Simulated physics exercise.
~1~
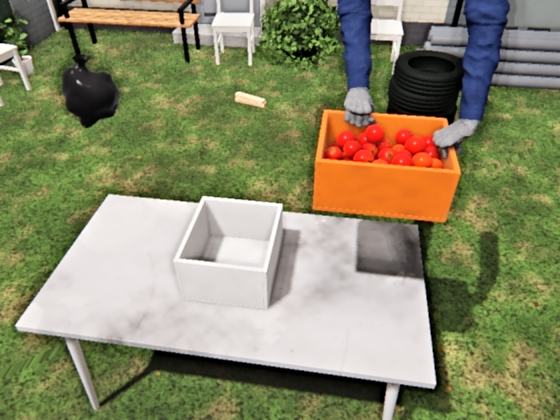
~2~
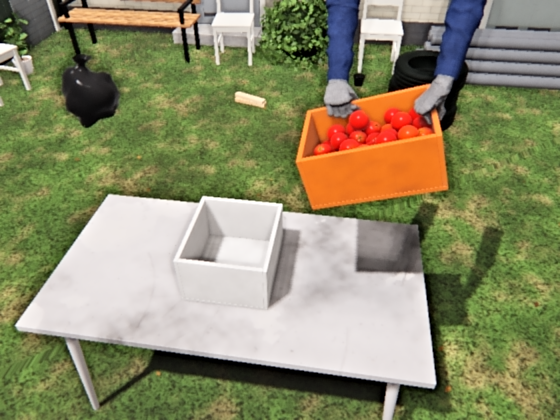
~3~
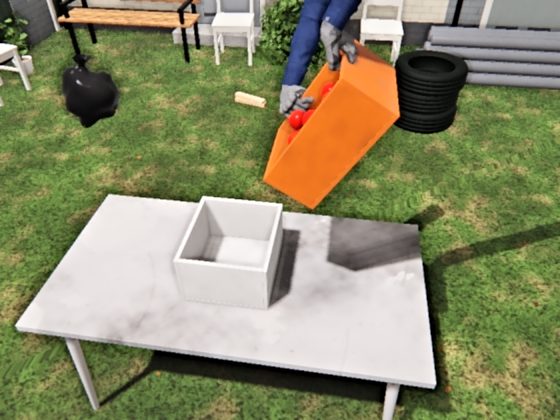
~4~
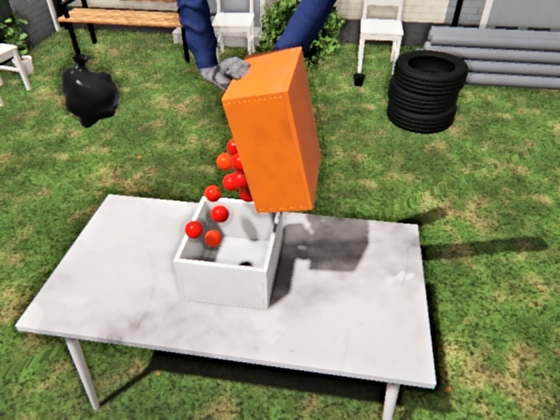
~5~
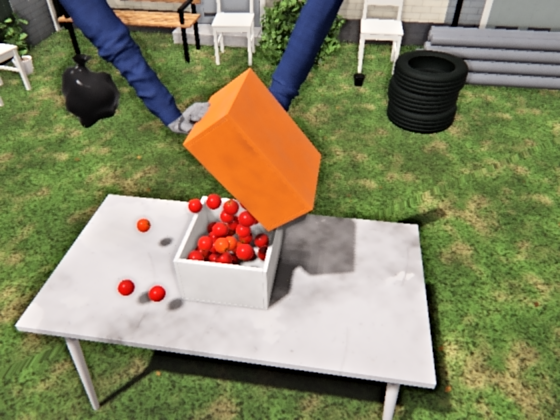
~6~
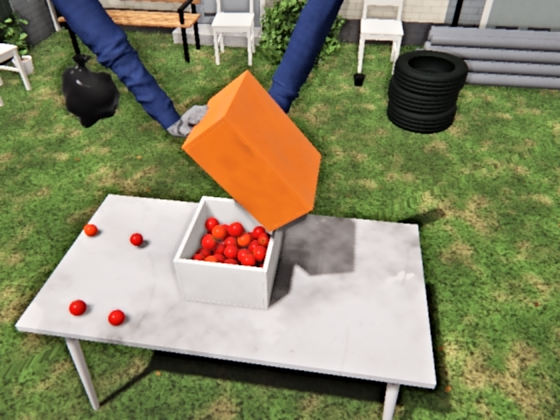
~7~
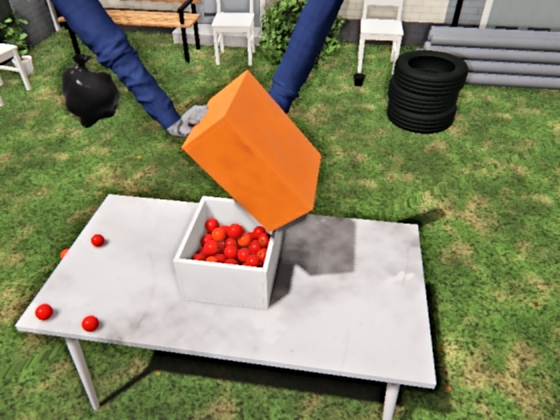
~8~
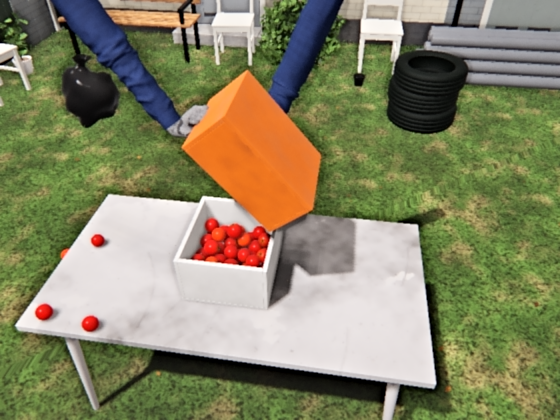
Two gloved hands lifted an orange crate of small red balls, carried it left and tipped it over a white tray on an outdoor table, filling the tray while a few balls rolled left across the tabletop, one dropping past its edge.
